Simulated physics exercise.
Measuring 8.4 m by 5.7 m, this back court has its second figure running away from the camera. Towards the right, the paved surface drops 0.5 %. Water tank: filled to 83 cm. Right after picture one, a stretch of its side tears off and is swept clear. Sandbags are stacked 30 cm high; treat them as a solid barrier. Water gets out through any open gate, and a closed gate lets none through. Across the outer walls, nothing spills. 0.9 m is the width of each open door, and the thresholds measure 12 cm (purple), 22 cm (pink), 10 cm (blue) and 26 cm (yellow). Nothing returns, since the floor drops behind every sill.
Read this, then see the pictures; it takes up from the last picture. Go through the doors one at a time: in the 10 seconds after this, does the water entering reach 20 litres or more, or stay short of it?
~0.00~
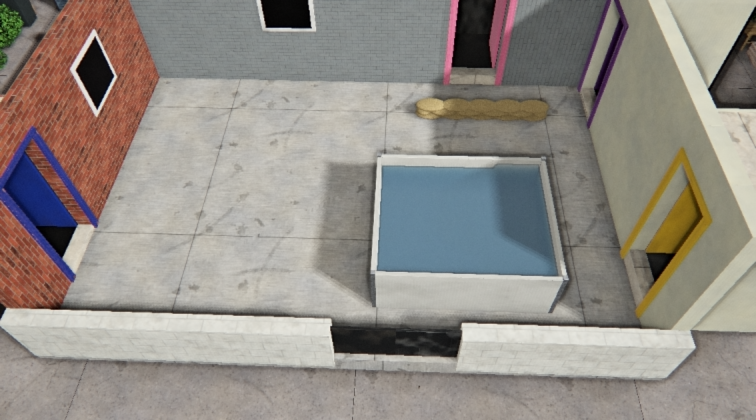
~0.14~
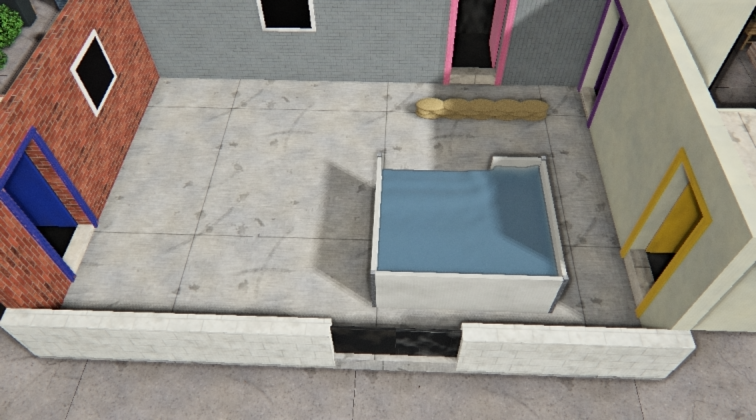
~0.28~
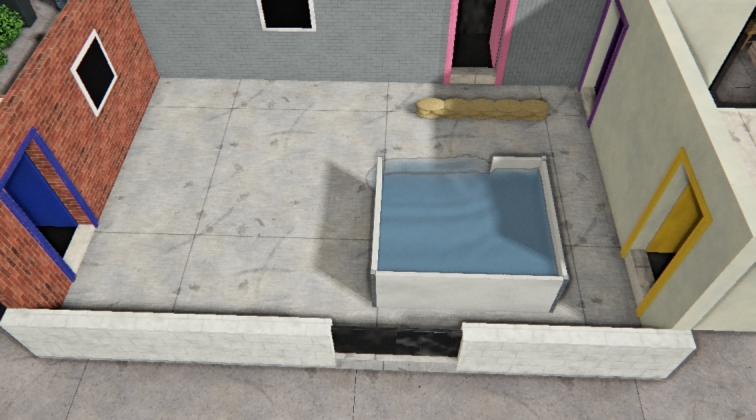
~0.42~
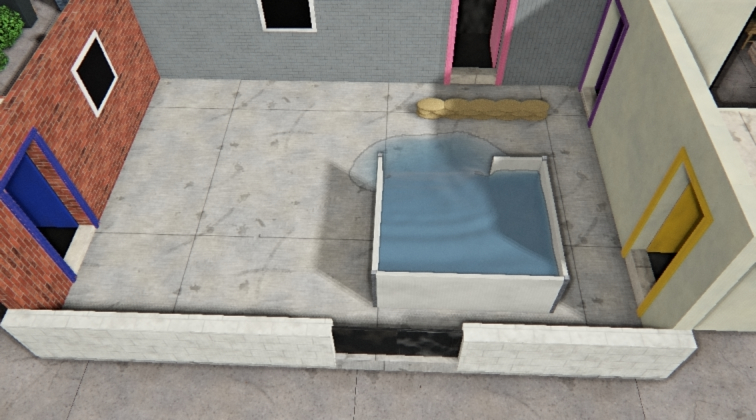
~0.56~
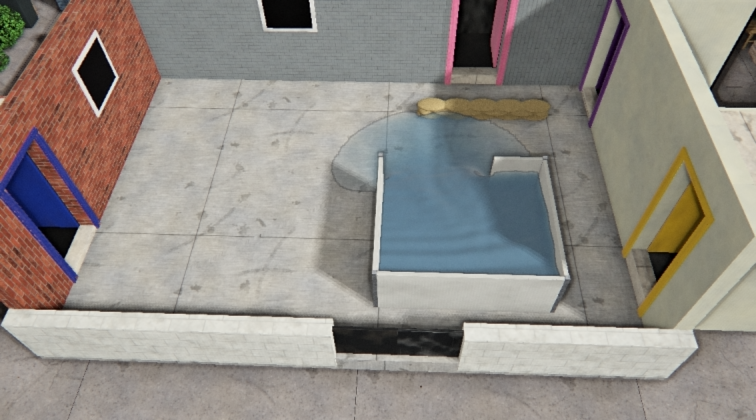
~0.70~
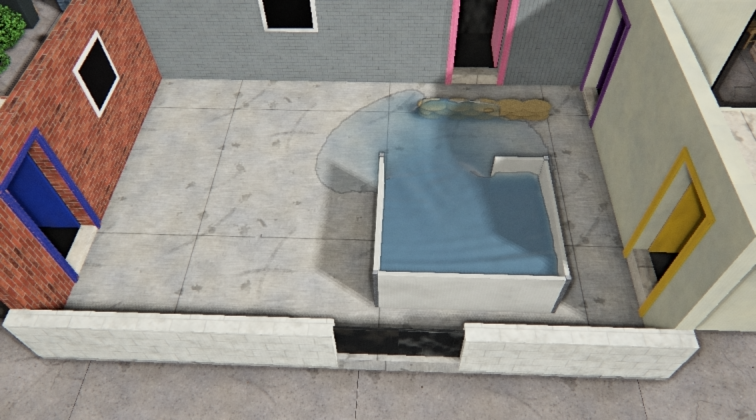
Purple door: Tops the amount. Pink door: Falls short. Blue door: Falls short. Yellow door: Falls short.
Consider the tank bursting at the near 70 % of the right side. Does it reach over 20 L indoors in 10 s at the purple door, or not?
Then the purple door ends up out of bounds.
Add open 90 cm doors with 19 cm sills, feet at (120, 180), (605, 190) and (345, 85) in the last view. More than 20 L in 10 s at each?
Taking them in order, the first gets too little, the second too little and the third enough.
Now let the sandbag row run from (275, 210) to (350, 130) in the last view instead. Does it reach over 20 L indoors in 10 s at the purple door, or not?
Then, for the purple door, it's higher.
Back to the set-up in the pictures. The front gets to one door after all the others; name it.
The blue one.
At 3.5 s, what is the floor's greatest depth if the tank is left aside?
Peak depth: Approx. 38 cm.
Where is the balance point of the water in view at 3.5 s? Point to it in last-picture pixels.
Balance point at about (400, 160).
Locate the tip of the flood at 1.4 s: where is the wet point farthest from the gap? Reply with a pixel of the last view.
(303, 83).
After 1.4 s water covers 30 % of the floor and is deepest (52 cm) near (438, 123); purple door 9 cm at the sill, 0 L in, pink door 15 cm at the sill, 0 L in, blue door not reached, yellow door not reached.
After 2.2 s water covers 40 % of the floor and is deepest (44 cm) near (438, 123); purple door 15 cm at the sill, 14 L in, pink door 17 cm at the sill, 0 L in, blue door not reached, yellow door not reached.
After 3.5 s water covers 55 % of the floor and is deepest (38 cm) near (157, 92); purple door 26 cm at the sill, 60 L in, pink door 12 cm at the sill, 0 L in, blue door not reached, yellow door 5 cm at the sill, 0 L in.
After 6.0 s water covers 85 % of the floor and is deepest (24 cm) near (473, 86); purple door 18 cm at the sill, 162 L in, pink door 15 cm at the sill, 0 L in, blue door 7 cm at the sill, 0 L in, yellow door 11 cm at the sill, 0 L in.
After 10.0 s water covers 95 % of the floor and is deepest (18 cm) near (368, 343); purple door 11 cm at the sill, 184 L in, pink door 8 cm at the sill, 0 L in, blue door 9 cm at the sill, 2 L in, yellow door 14 cm at the sill, 0 L in.
